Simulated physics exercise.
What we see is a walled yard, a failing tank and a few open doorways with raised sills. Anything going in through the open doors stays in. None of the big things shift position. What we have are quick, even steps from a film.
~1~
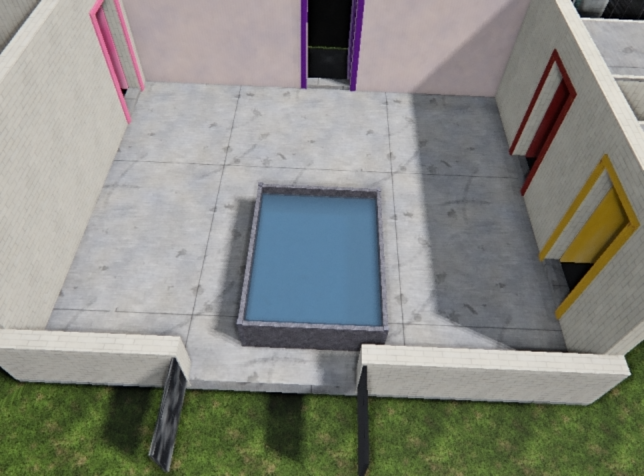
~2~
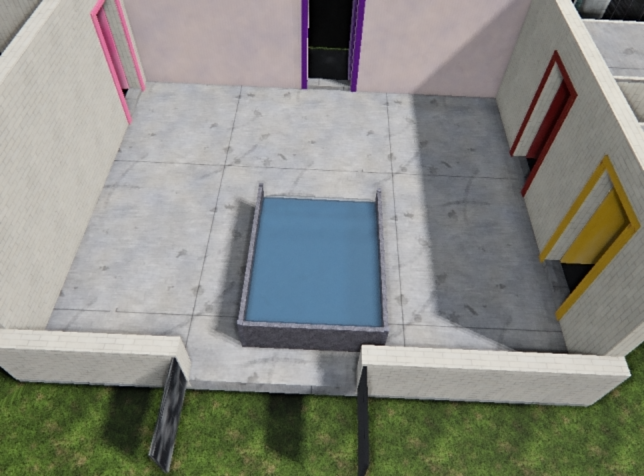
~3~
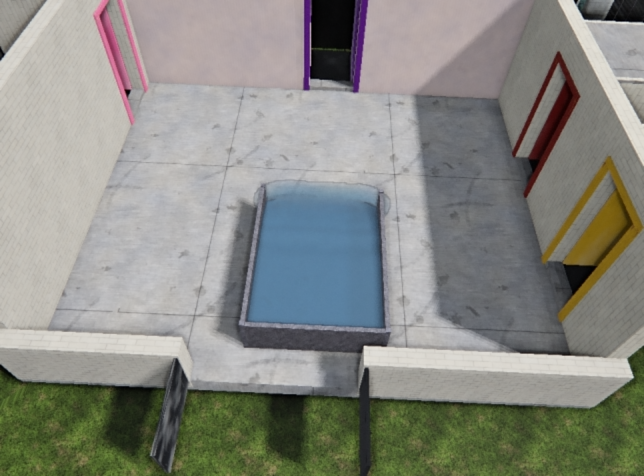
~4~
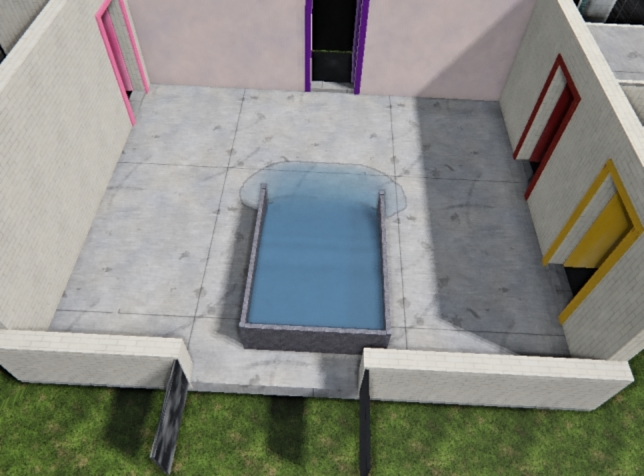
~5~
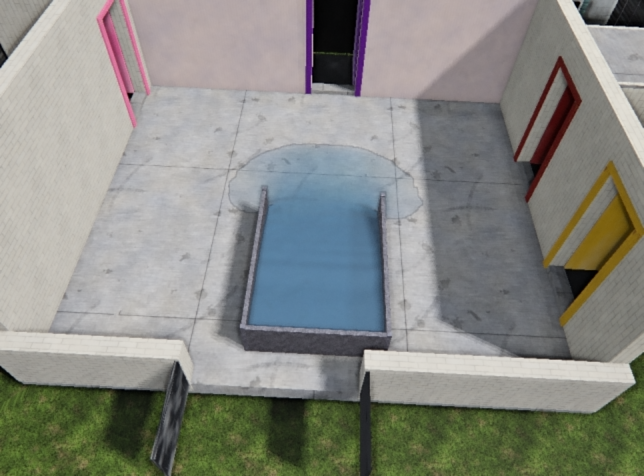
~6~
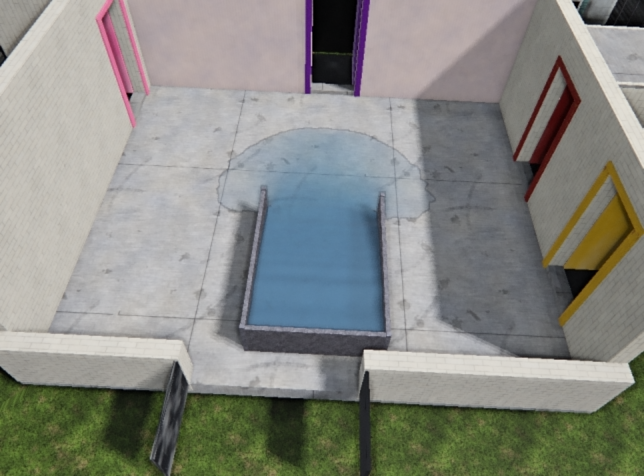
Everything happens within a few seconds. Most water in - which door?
Purple door.
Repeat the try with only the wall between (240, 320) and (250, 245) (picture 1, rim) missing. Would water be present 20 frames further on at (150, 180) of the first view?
It is soaked at that point.
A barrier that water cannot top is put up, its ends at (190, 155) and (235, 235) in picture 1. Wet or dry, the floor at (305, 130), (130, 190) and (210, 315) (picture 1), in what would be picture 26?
Note: Spot 1 inundated; spot 2 unwetted; spot 3 unwetted.
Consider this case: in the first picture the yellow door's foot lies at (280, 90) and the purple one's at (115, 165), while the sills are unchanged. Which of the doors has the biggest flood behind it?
Looks like it's the yellow door.
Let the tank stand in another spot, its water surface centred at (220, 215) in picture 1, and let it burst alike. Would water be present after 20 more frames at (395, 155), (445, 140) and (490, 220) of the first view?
Log, spots in order: Unwetted / taken by the flood / unwetted.
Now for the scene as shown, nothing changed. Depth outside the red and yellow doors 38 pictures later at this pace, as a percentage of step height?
In order: Roughly 220 % and 40 %.
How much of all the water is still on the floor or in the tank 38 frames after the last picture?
I make it 88 per cent.
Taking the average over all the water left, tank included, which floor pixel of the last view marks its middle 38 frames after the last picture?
At roughly (325, 170).
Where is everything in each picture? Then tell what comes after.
The first picture shows the open tank at (317, 253) is whole and still.
In the second picture, the front is at a hidden place, out from the gap on the open tank's far side.
In the third picture, water pours out on the open tank's far side and has run to a hidden place.
In the fourth picture, water pours out on the open tank's far side and has run to (386, 180).
In the fifth picture, the front is at (373, 155), out from the gap on the open tank's far side.
In the sixth picture, the front is at (344, 132), out from the gap on the open tank's far side.
A moment on, water covers 30 % of the floor; yellow door not reached, pink door not reached, red door not reached, purple door a trickle in.
Next, water covers 40 % of the floor; yellow door not reached, pink door not reached, red door not reached, purple door a lot in.
Then, water covers 45 % of the floor; yellow door not reached, pink door a trickle in, red door wet at the sill, nothing in, purple door a lot in.
Later, water covers 75 % of the floor; yellow door wet at the sill, nothing in, pink door some in, red door a trickle in, purple door a lot in.
In the end, water covers 100 % of the floor; yellow door wet at the sill, nothing in, pink door some in, red door some in, purple door a lot in; the purple door has let in the most.
